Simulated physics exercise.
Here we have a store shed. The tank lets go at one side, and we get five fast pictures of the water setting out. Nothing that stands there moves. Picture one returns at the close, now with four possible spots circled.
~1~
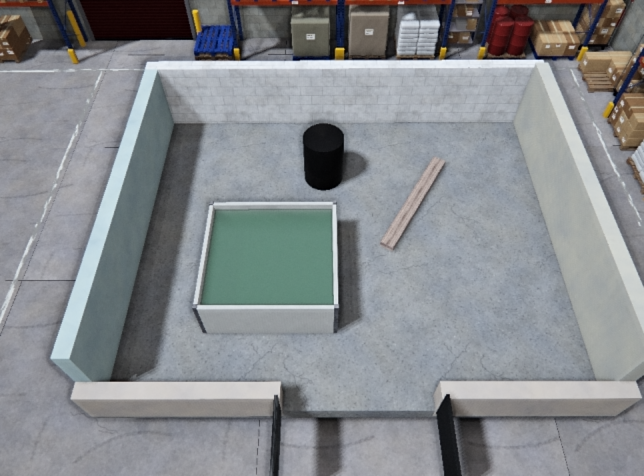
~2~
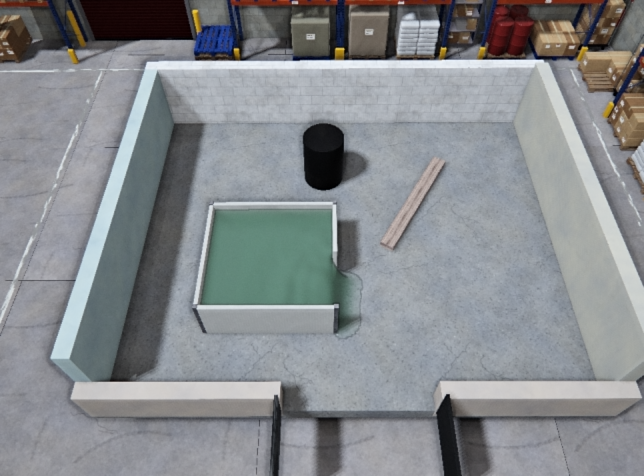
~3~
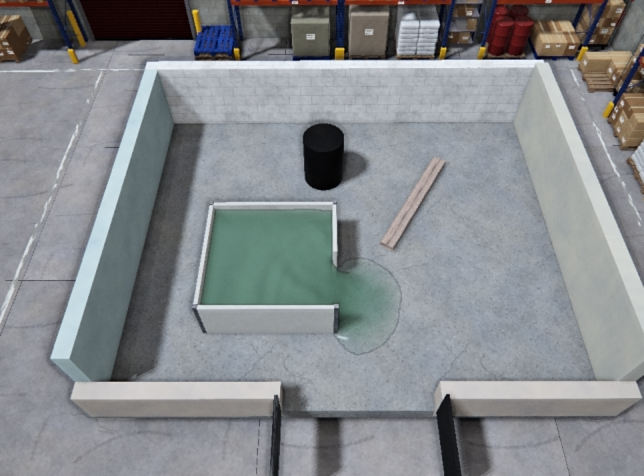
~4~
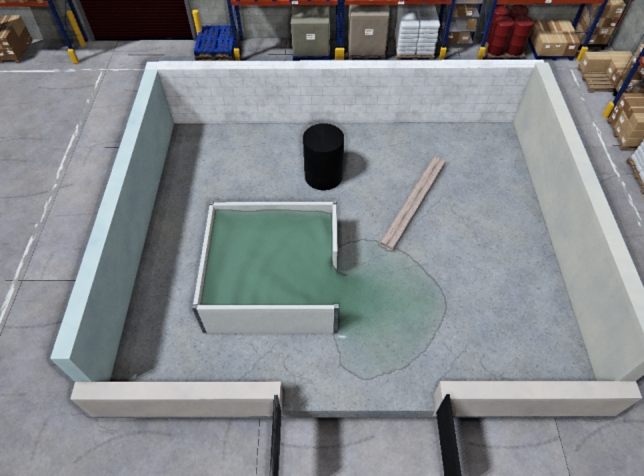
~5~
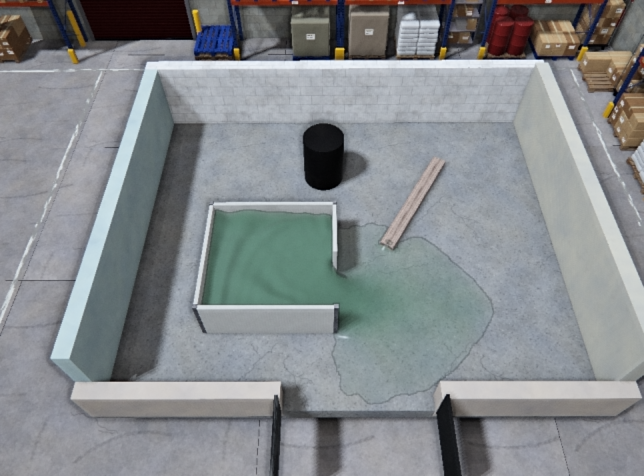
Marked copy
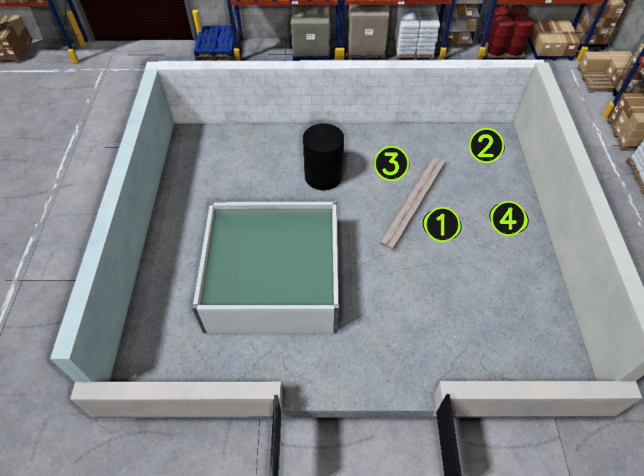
Green water flows from an opening in the right side of a square, white-walled tank and spreads across the grey floor of a walled enclosure, widening rightward and reaching the lower end of a wooden plank.
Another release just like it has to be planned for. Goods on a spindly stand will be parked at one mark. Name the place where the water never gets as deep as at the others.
3.
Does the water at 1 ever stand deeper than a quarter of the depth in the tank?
No.
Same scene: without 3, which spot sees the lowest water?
Spot 1.
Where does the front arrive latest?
It is 3.
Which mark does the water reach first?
The answer is 1.
On the marked copy, 1 at (442, 224); 2 at (486, 145); 3 at (391, 163); 4 at (508, 218).
For spot 1, the water peaks at about 15 % of the depth that stood in the tank.
For spot 2, the water peaks at about 32 % of the depth that stood in the tank.
For spot 3, the water peaks at about 8 % of the depth that stood in the tank.
For spot 4, the water peaks at about 29 % of the depth that stood in the tank.
